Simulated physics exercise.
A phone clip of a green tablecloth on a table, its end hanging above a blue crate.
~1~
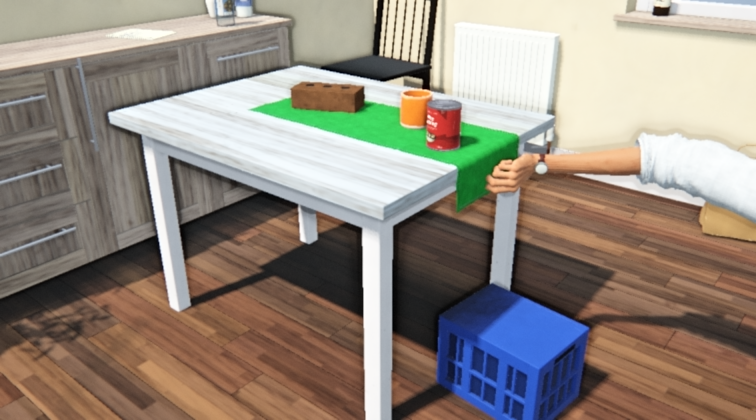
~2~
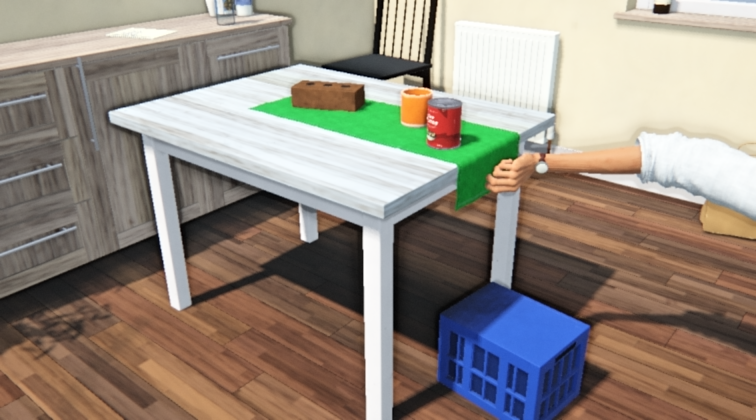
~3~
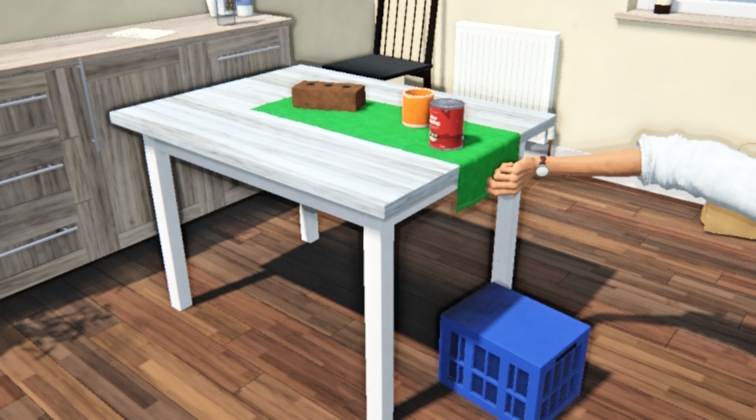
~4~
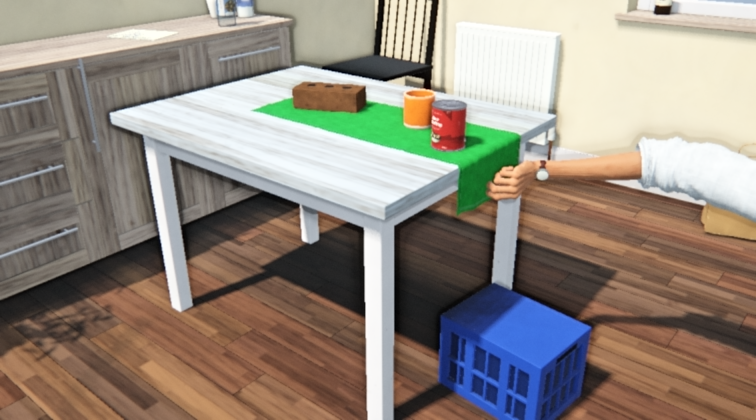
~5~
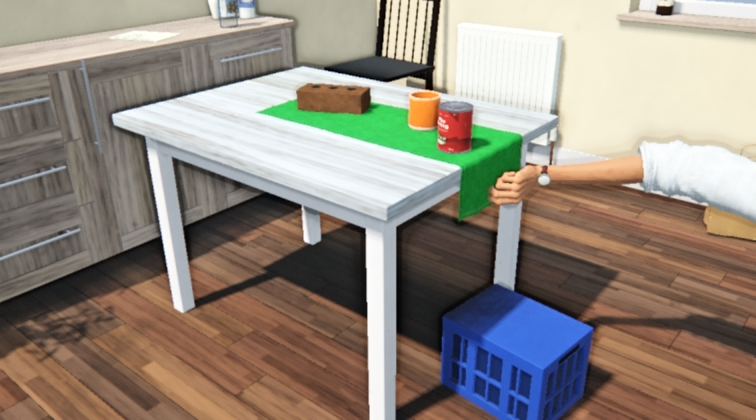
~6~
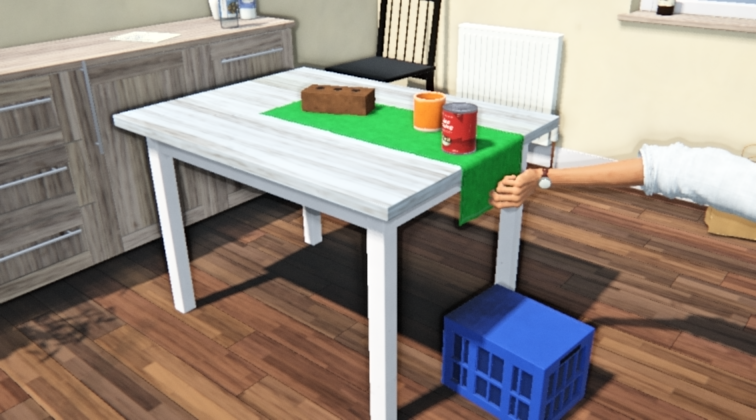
A green tablecloth shifts slightly across a pale table as a hand at the right grips its hanging end and draws it slowly to the right and down. The orange mug, red tin and brick ride along with the cloth, edging a short way toward the table's right end, above a blue crate.
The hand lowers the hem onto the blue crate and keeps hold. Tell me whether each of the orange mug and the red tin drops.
The orange mug is carried off the end and the red tin falls off.
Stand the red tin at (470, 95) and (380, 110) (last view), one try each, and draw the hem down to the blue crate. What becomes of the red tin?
First try: It holds its place on top; second try: It goes over the edge.
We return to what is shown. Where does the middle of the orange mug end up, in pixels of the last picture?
Around (587, 302).
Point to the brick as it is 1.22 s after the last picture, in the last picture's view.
Close to (385, 111).
Then, 1.22 s after the last picture, hem going down; mug carried along near (487, 125); tin down below near (520, 304).
Then, 2.22 s after the last picture, hem on the crate; mug down below near (587, 302); tin down below near (520, 304).
At rest, hem on the crate; mug down below near (587, 302); tin down below near (520, 304). The orange mug falls off and the red tin goes over the edge.
